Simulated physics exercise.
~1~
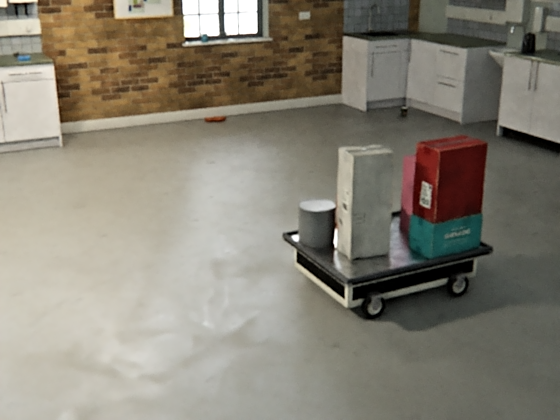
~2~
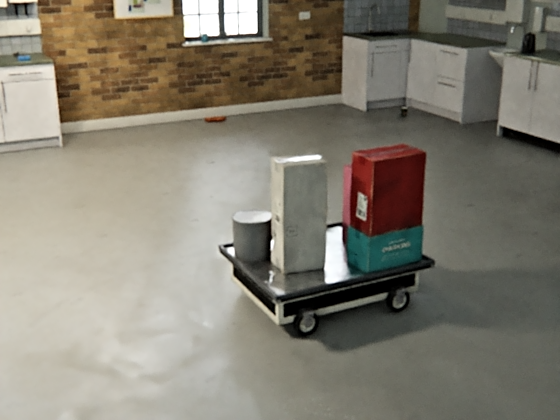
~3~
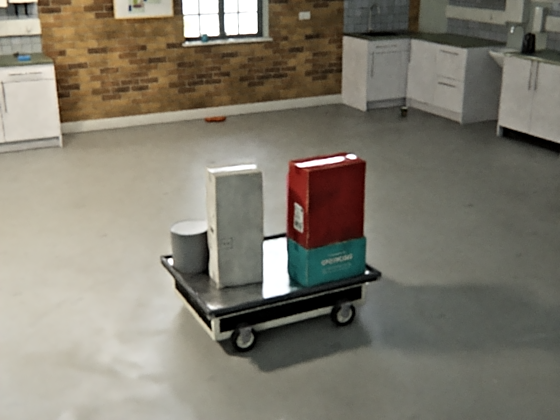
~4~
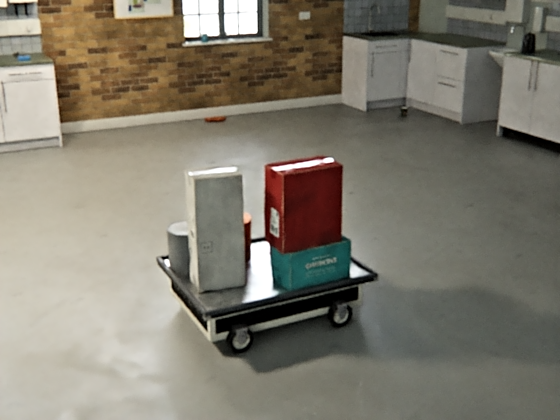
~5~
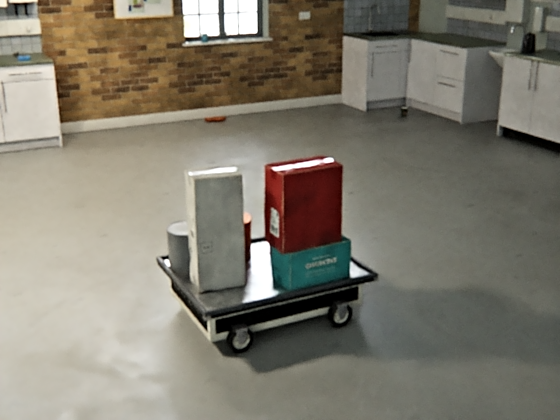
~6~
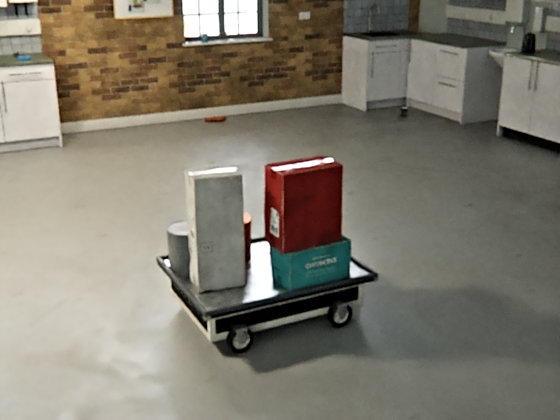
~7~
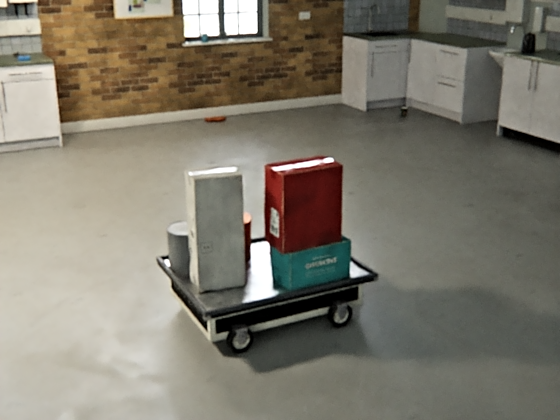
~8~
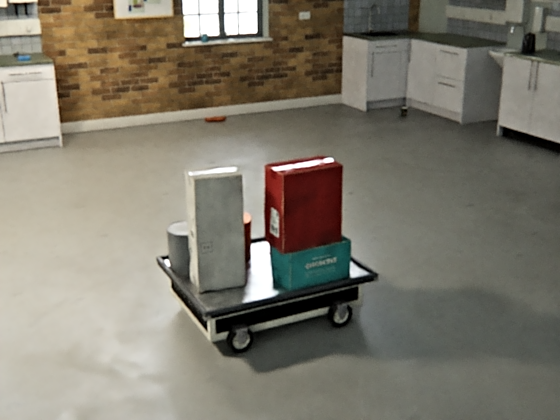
A loaded cart rolls left across the floor and stops, its boxes still upright.
